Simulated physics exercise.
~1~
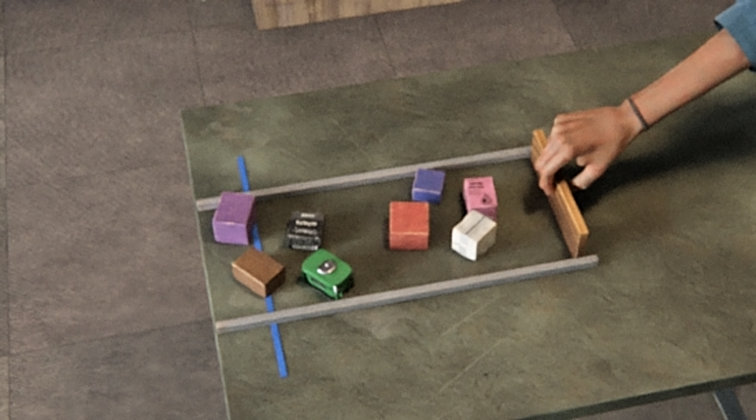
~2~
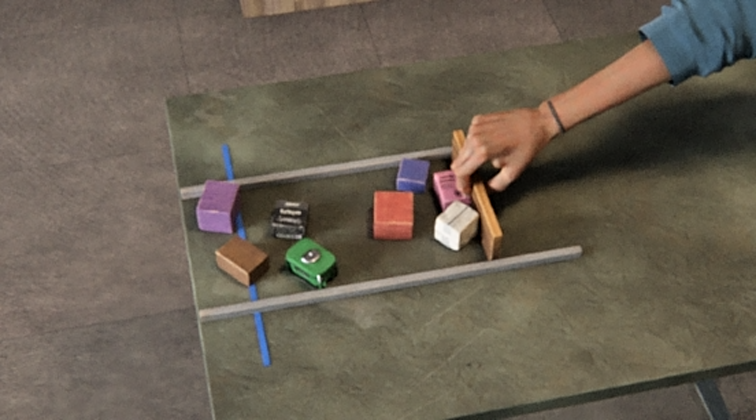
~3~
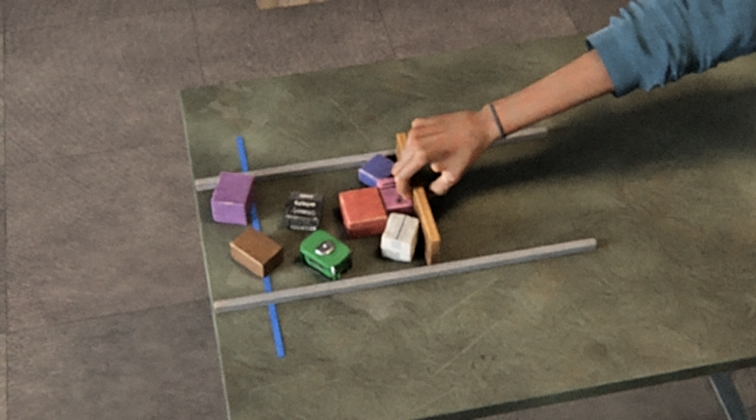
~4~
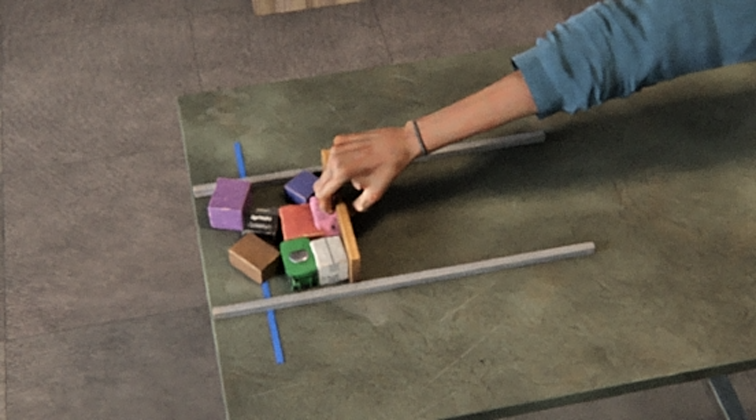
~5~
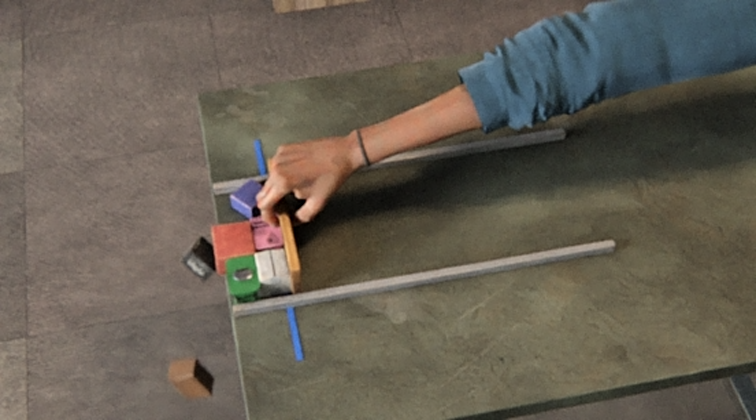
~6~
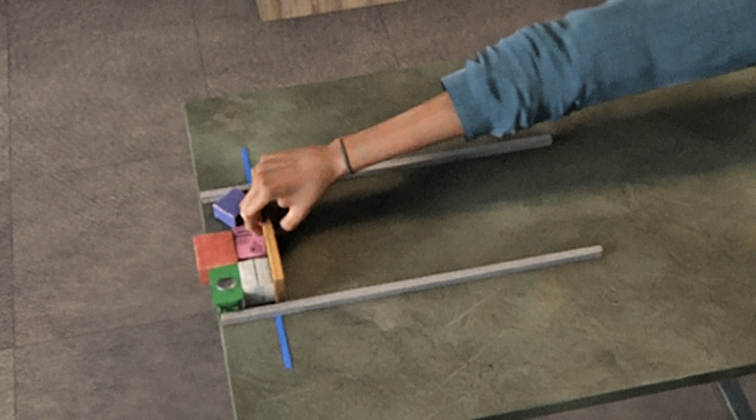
A hand slides a wooden board left, pushing purple, brown and black blocks off the table.
